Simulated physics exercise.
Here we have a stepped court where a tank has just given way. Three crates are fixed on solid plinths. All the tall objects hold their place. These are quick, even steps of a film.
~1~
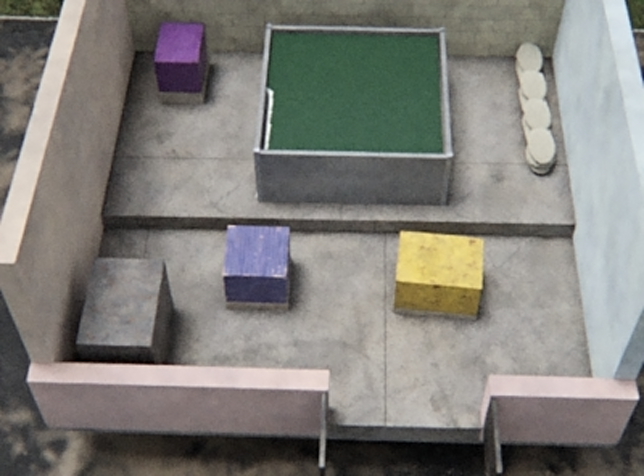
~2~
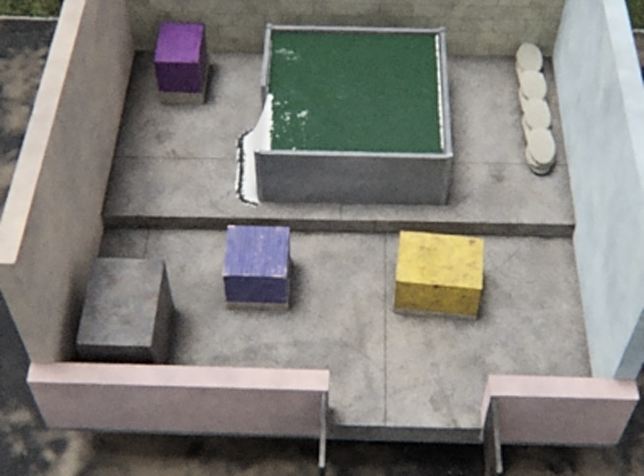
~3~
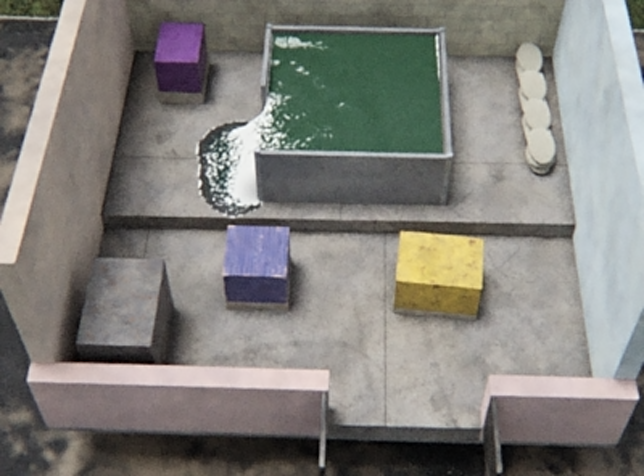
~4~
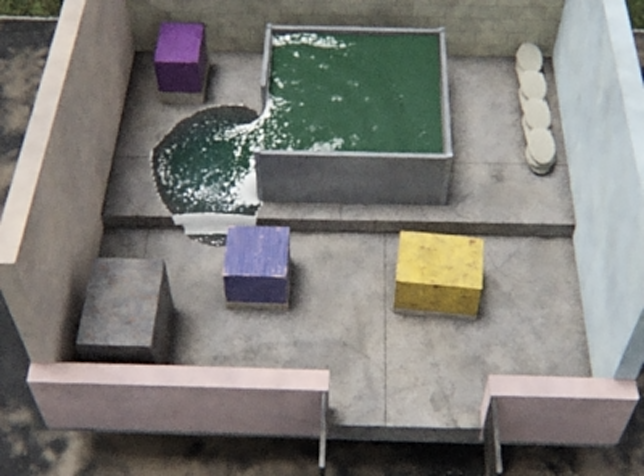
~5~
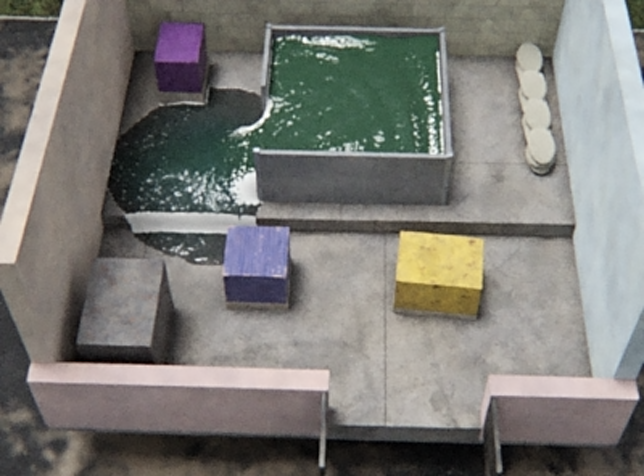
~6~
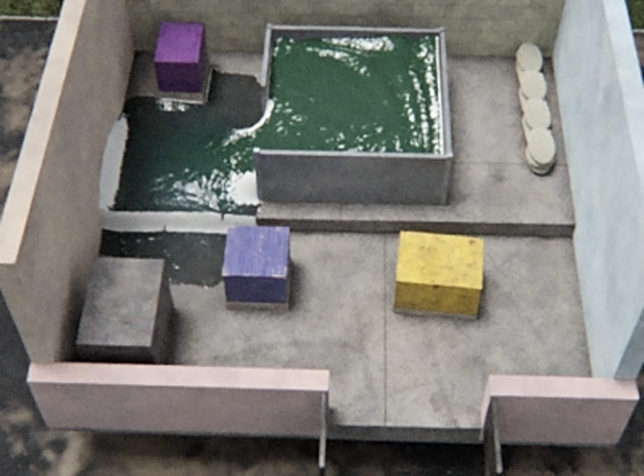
Green water pouring from the left side of a raised tank, spreading across the upper floor and down a step between still blocks.
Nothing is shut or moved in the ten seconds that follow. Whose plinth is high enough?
The purple crate is wetted; the yellow crate is wetted; the blue crate is wetted.
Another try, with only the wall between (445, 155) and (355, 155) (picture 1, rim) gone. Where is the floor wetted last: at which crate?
That is the crate marked purple.
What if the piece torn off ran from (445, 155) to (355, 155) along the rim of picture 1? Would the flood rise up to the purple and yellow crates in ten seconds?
My reading: Purple crate keeps dry, yellow crate takes water.
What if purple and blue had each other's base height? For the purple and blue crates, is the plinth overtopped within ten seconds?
In short: The purple crate is soaked, the blue crate gets wet.
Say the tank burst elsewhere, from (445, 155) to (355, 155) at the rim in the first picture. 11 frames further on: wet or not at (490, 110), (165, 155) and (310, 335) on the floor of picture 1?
As listed: Clear, no water, flooded.
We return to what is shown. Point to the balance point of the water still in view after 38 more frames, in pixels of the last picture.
Near (276, 207).
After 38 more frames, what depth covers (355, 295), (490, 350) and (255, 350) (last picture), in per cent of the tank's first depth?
About 6, 6 and 6 per cent.
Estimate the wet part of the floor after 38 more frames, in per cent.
About 90 per cent.
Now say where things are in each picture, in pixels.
In the first picture, still water in the water tank at (354, 92).
In the second picture, water pours out at (265, 151) and has run to (246, 199).
In the third picture, the front is at (212, 136), out from the gap at (265, 152).
In the fourth picture, the front is at (161, 149), out from the gap at (265, 153).
In the fifth picture, water pours out at (265, 153) and has run to (109, 179).
In the sixth picture, the front is at a hidden place, out from the gap at (265, 152).
A moment on, water covers 30 % of the floor; the purple crate water round its plinth, the yellow crate not reached, the blue crate water round its plinth.
Next, water covers 35 % of the floor; the purple crate water round its plinth, the yellow crate not reached, the blue crate water round its plinth.
Then, water covers 65 % of the floor; the purple crate water round its plinth, the yellow crate water round its plinth, the blue crate water round its plinth.
Later, water covers 90 % of the floor; the purple crate water round its plinth, the yellow crate water round its plinth, the blue crate water round its plinth.
In the end, water covers 90 % of the floor; the purple crate was topped, the yellow crate was topped, the blue crate was topped.
